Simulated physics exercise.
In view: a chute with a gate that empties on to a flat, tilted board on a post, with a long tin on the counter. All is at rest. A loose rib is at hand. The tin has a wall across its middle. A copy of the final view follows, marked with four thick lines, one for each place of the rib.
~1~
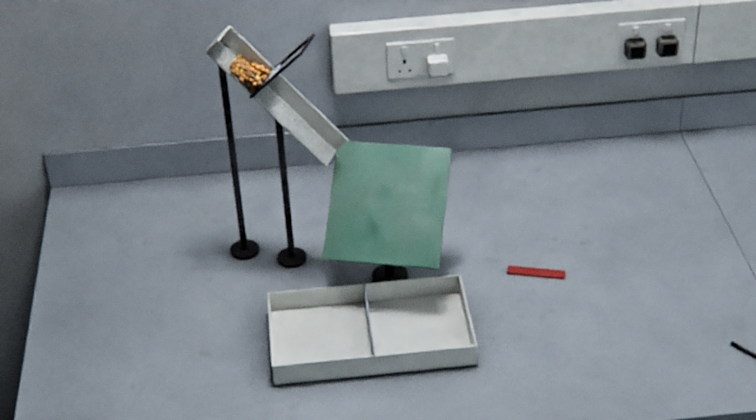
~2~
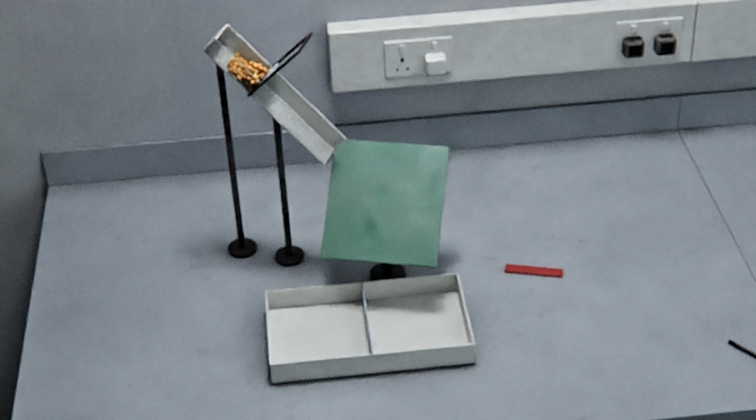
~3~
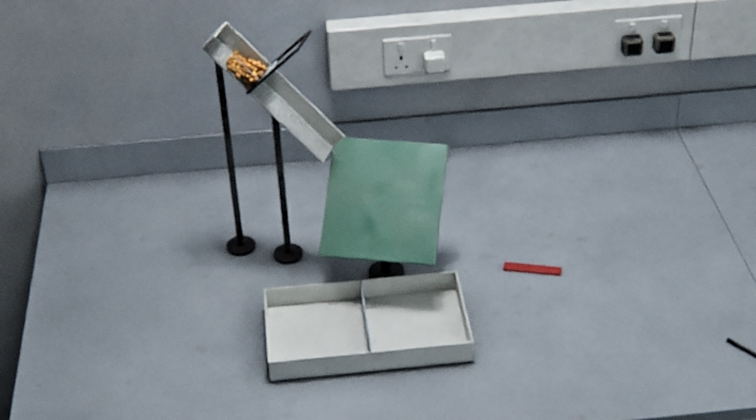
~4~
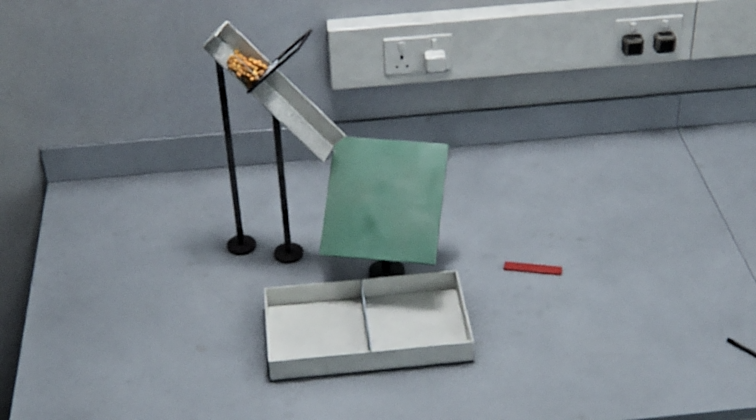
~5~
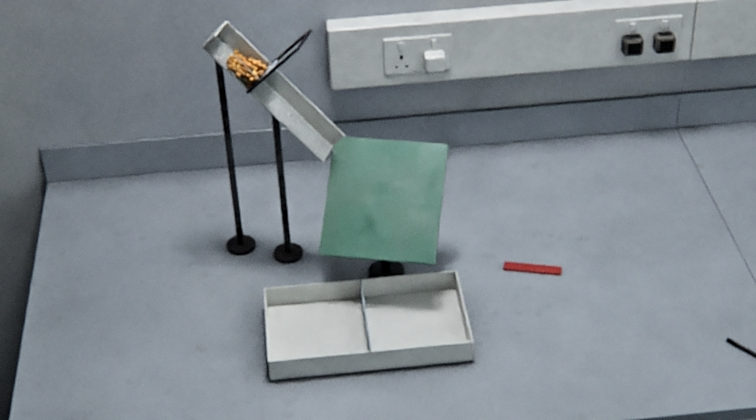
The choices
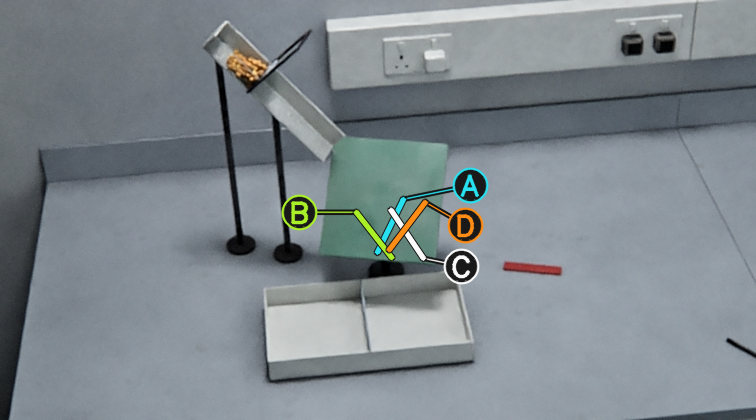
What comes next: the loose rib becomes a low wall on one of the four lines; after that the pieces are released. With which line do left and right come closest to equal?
Take D.
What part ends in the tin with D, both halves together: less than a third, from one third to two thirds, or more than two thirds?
Line D gives more than two thirds.
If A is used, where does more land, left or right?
More lands on the left.
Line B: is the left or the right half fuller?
More lands on the right.
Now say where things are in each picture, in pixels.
In the first frame, load behind the gate at (253, 70), round wooden beads; lip of the chute at (331, 159), sloping fairly steeply.
In the second frame, middle of the board at (385, 202), tilted fairly steeply; middle of its low edge at (378, 262); of its high edge at (392, 143).
In the third frame, front corners of the tin at (269, 362) and (473, 342); front end of its middle wall at (371, 352); gate still shut at (270, 70).
In the fourth frame, middle of the load at (250, 66); lip at (328, 154).
In the fifth frame, middle of the load at (250, 66); lip at (328, 154).
On the marked copy, line A from (403, 199) to (377, 252); line B from (356, 212) to (391, 257); line C from (390, 210) to (423, 258); line D from (425, 202) to (389, 249).
For line A, of what is caught, most in the left half, about a quarter in the right.
For line B, of what is caught, a small part in the left half, nearly all in the right.
For line C, of what is caught, about a quarter in the left half, most in the right.
For line D, of what is caught, about half in the left half, about half in the right.
